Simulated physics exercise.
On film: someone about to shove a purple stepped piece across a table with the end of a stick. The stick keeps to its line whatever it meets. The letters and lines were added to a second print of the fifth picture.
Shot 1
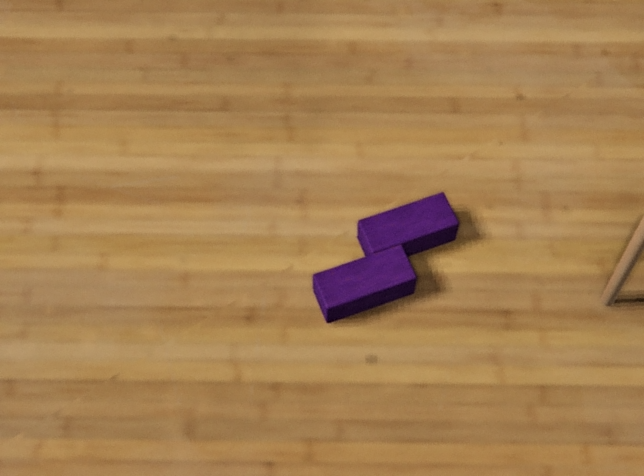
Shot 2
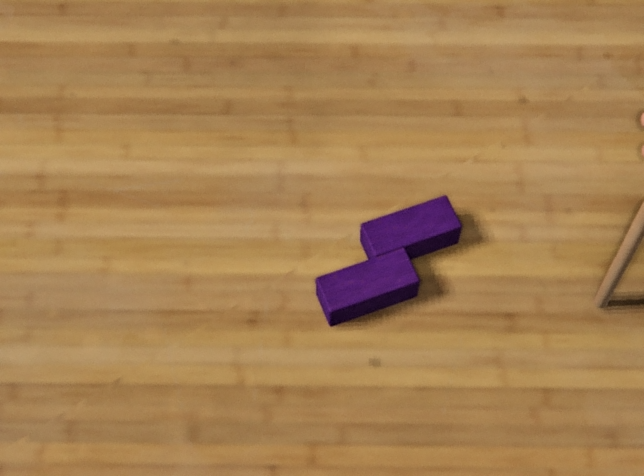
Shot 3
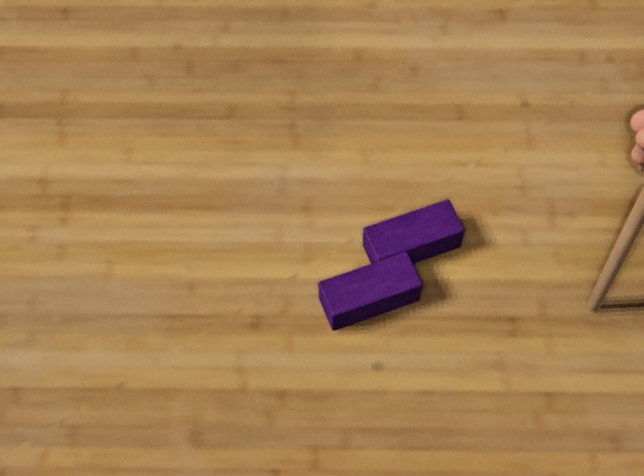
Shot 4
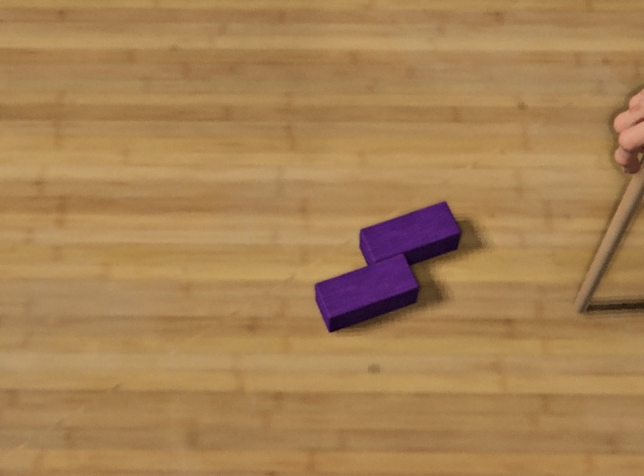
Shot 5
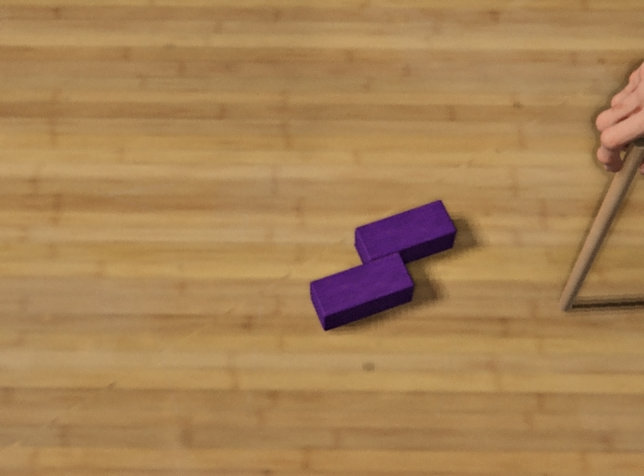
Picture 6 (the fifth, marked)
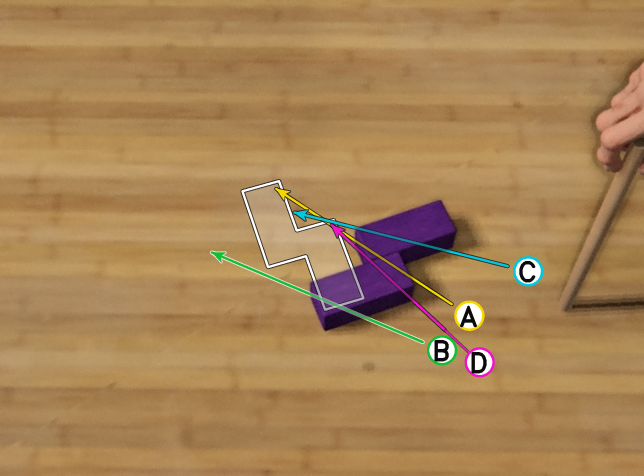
A wooden tabletop with pale and darker horizontal grain is seen from above, filling the whole view. A purple stepped piece, like two offset blocks joined together, sits near the centre with a soft shadow on its right, while part of a thin light-brown stick slants at the right edge. The stick edges slightly left as a hand holding it comes into view at upper right, and the view shifts very slightly, the purple piece staying put on the table.
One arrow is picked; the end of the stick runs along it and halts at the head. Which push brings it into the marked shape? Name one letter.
It ends in the outline with C.
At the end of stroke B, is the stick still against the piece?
No.
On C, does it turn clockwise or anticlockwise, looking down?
It turns anticlockwise.
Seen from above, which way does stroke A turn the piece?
Anticlockwise.
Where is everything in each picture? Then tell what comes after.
The first picture shows purple stepped piece (409, 221).
The second picture shows purple stepped piece (412, 225).
The third picture shows purple stepped piece (414, 229).
The fourth picture shows purple stepped piece (411, 231).
The fifth picture shows purple stepped piece (406, 229).
On the copy, A from (452, 304) to (276, 189); B from (423, 342) to (212, 252); C from (508, 266) to (294, 212); D from (445, 330) to (332, 225).
On C. First, foot of the stick (430, 248), piece (395, 221).
Then, foot of the stick (353, 229), piece (328, 205).
Finally, foot of the stick (294, 213), piece (269, 205); it fills the outline.
By contrast, A leaves the piece out of the outline, at (251, 182); B leaves the piece out of the outline, at (402, 225); D leaves the piece out of the outline, at (329, 152).
